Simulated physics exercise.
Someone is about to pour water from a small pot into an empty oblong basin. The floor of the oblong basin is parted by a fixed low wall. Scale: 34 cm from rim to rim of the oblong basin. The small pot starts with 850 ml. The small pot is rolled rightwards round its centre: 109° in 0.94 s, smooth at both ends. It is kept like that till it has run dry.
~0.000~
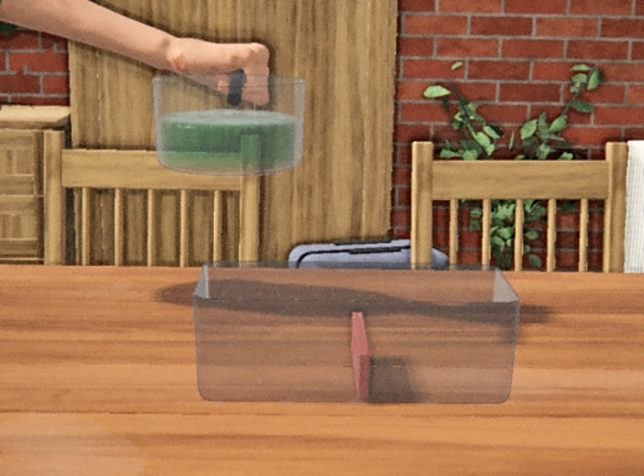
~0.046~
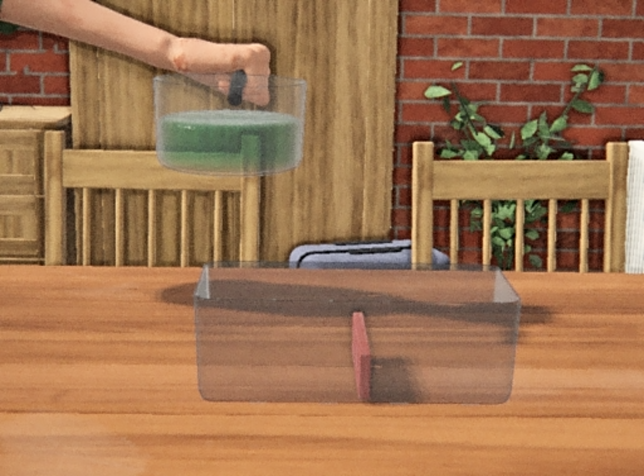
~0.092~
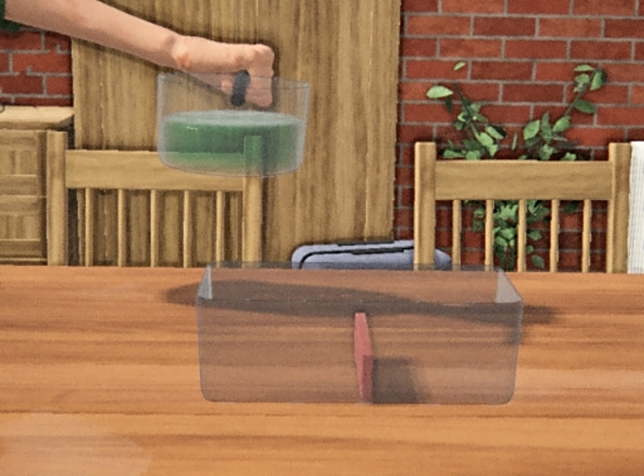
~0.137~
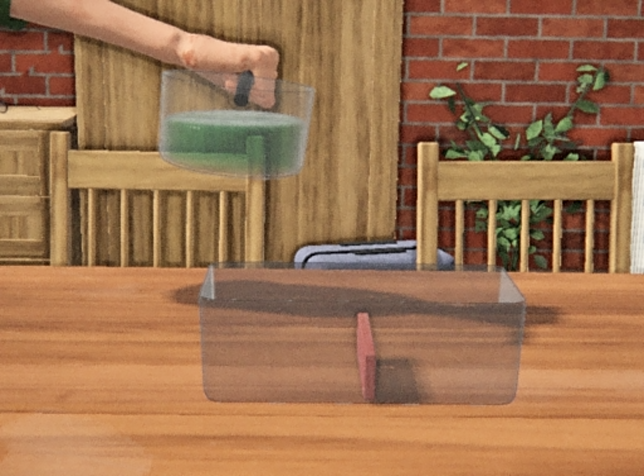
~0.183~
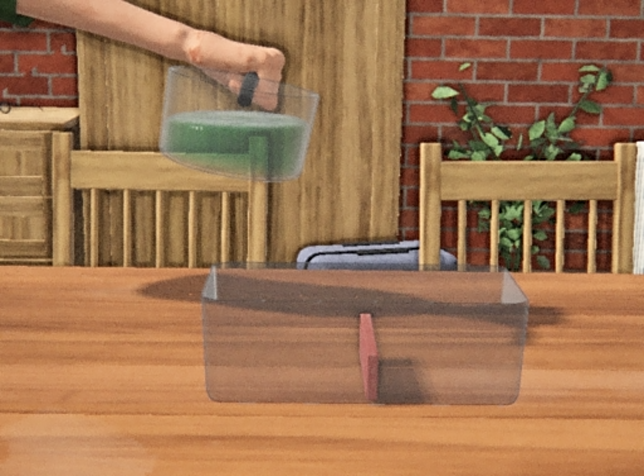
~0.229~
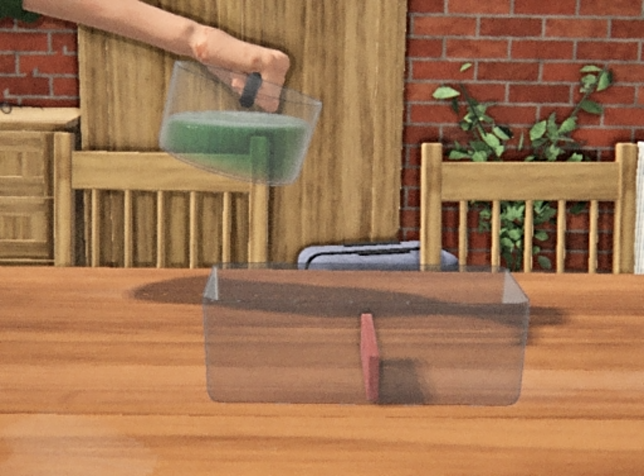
A hand held a small clear pot of green liquid above a wooden table and slowly tilted it a little to the right, near an empty see-through basin with a low red wall inside.
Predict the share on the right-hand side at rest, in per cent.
Roughly 33 per cent is past the wall.
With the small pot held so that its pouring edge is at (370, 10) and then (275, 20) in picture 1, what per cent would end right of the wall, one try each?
First 90, then 15 per cent.
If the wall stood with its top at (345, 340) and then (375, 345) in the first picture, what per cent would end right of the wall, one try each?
First 50, then 20 per cent.
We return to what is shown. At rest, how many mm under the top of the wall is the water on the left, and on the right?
Some 28 mm on the left and 38 mm on the right.
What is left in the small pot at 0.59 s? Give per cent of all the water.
Near 66 in a hundred.
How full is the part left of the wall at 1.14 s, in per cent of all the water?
Some 62 per cent.
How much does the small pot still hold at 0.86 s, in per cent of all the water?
Near 14 in a hundred.
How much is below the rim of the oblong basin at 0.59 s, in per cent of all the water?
Near 2 in a hundred.
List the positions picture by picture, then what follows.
In the first picture, tilt 0°; pouring edge (304, 83); surface from (159, 117) to (300, 119); the oblong basin's rim runs from (200, 281) to (508, 284); the wall's top is at (361, 333).
In the second picture, tilt 1°; pouring edge (305, 84); surface from (160, 117) to (301, 120).
In the third picture, tilt 3°; pouring edge (308, 87); surface from (163, 117) to (304, 120).
In the fourth picture, tilt 6°; pouring edge (313, 92); surface from (165, 117) to (306, 121).
In the fifth picture, tilt 10°; pouring edge (317, 98); surface from (167, 117) to (309, 122).
In the sixth picture, tilt 15°; pouring edge (320, 106); surface from (166, 118) to (311, 123).
After 0.59 s the tilt is 76° and 65 per cent is still to pour, 2 is left of the wall and 0 right of it.
After 0.86 s the tilt is 107° and 14 per cent is still to pour, 39 is left of the wall and 32 right of it.
After 1.14 s the tilt is 109° and 1 per cent is still to pour, 63 is left of the wall and 32 right of it.
After 1.44 s the tilt is 109° and 0 per cent is still to pour, 65 is left of the wall and 33 right of it.
In the end 65 per cent lies left of the wall, 33 right of it and 2 outside.
